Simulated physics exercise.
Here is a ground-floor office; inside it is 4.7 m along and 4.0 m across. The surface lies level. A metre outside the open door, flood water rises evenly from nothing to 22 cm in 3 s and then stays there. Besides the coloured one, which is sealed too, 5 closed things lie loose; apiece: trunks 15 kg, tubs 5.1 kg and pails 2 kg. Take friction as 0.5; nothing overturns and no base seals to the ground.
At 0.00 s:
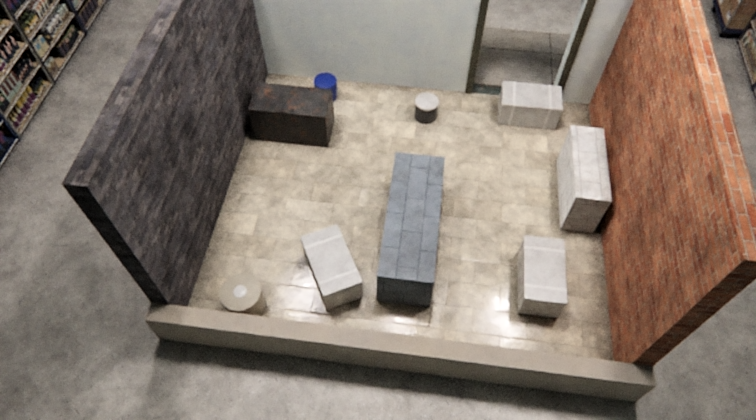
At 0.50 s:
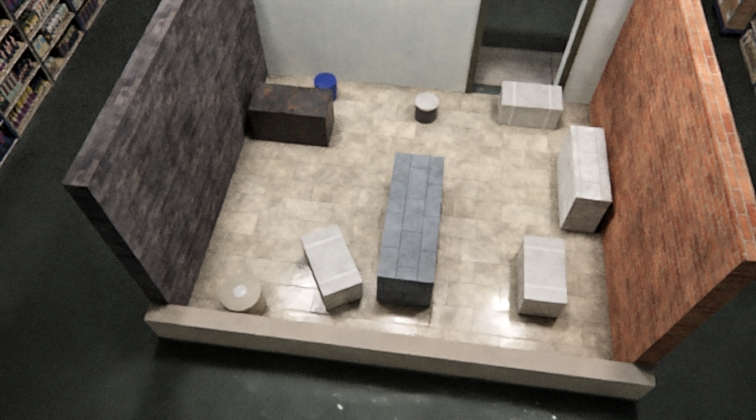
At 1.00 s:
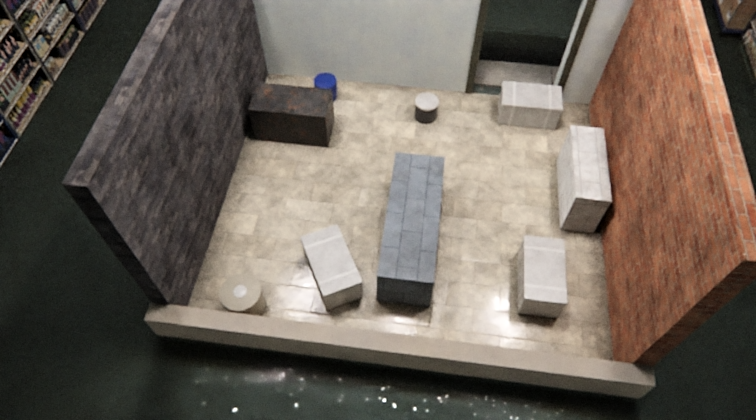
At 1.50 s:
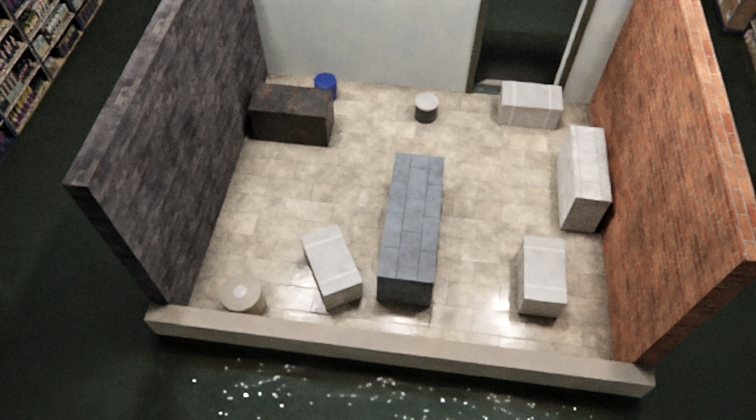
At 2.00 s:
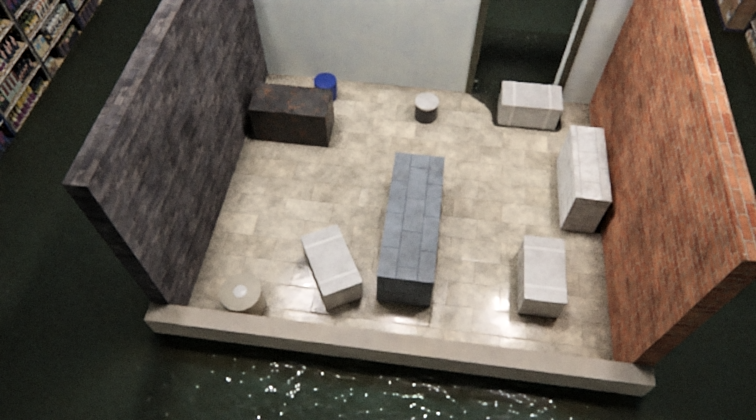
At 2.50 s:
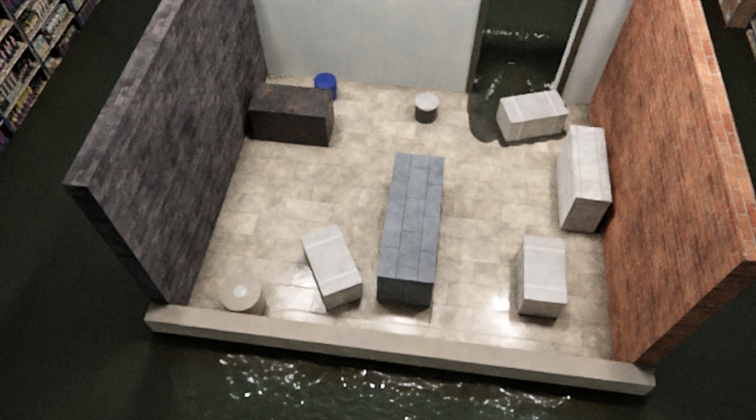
At first, pale and dark blocks, small round containers and one blue one sit on a dry tiled floor between walls. The ground outside turns dark and glints with water, which then enters through the doorway at the upper right and spreads slightly, and the pale block beside it shifts a little.
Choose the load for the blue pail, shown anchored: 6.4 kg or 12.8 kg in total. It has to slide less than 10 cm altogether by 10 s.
For it, the smaller load will do.
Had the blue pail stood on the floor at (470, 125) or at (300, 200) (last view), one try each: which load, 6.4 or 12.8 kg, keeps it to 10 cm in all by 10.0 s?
In that order: Neither holds; either load holds.
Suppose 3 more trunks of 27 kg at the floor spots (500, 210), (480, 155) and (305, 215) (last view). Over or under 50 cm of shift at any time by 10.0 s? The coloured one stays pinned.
In that order: Over, more, under.
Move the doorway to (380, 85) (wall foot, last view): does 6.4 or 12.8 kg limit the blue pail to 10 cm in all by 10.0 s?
Then only the higher weight holds it.
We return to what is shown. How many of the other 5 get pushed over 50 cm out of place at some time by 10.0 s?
3 of them.
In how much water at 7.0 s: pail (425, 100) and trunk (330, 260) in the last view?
About 2 and 2 cm.
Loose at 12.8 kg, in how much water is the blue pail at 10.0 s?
About 2 cm.
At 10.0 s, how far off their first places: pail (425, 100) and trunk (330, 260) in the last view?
In turn: 20 cm, 20 cm.
After 3.5 s the blue pail would be 0 cm from its start with 6.4 kg and 0 cm from its start with 12.8 kg; 0 cm of water round it then.
After 4.5 s the blue pail would be 0 cm from its start with 6.4 kg and 0 cm from its start with 12.8 kg; 0 cm of water round it then.
After 7.0 s the blue pail would be 0 cm from its start with 6.4 kg and 0 cm from its start with 12.8 kg; 1 cm of water round it then.
After 10.0 s the blue pail would be 0 cm from its start with 6.4 kg and 0 cm from its start with 12.8 kg; 2 cm of water round it then.
